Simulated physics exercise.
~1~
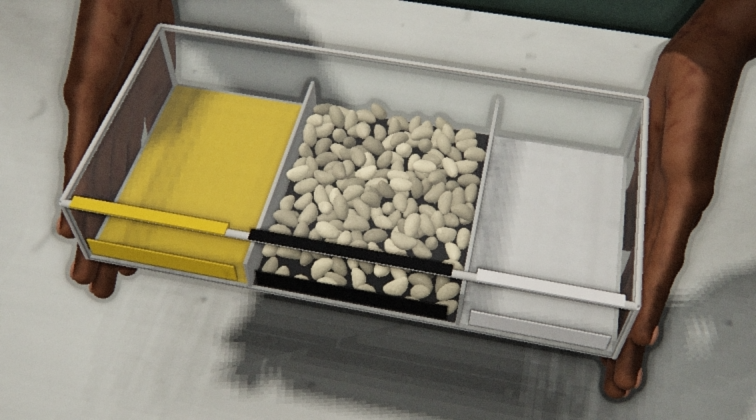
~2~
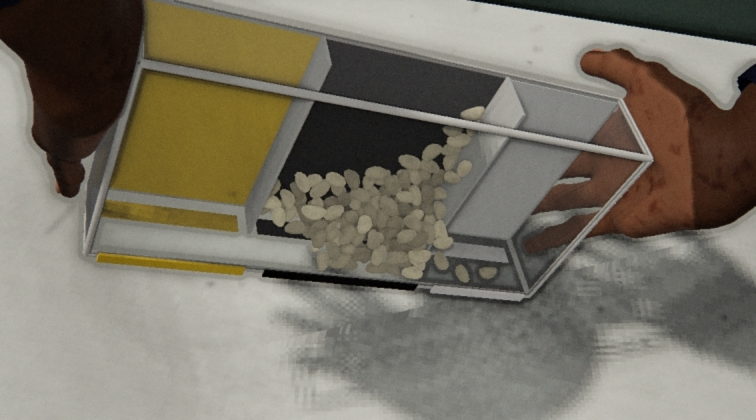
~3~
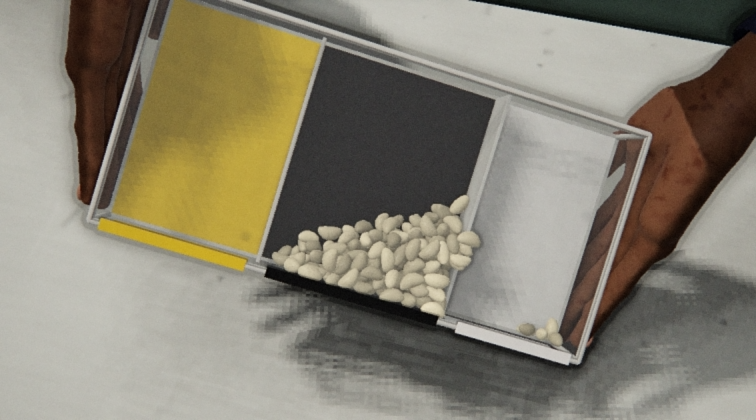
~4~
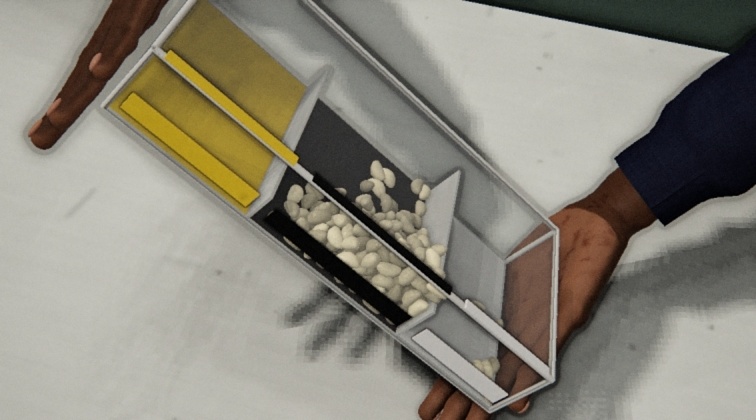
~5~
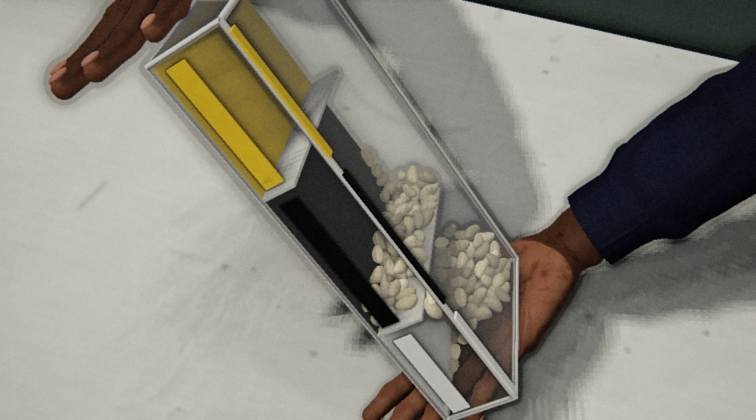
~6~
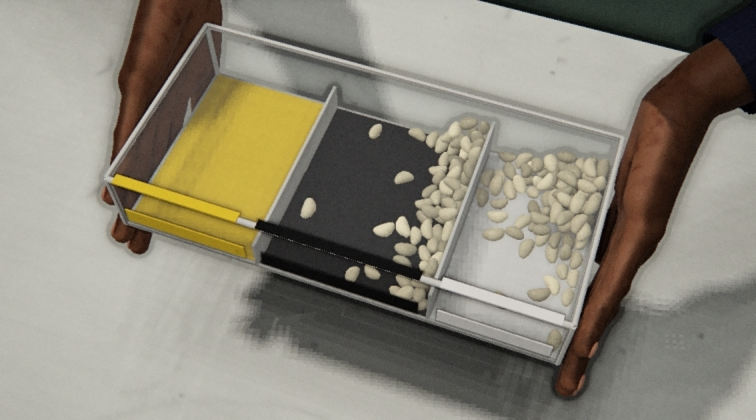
Hands tilt a clear box until many white beans spill from black into white, then level it.
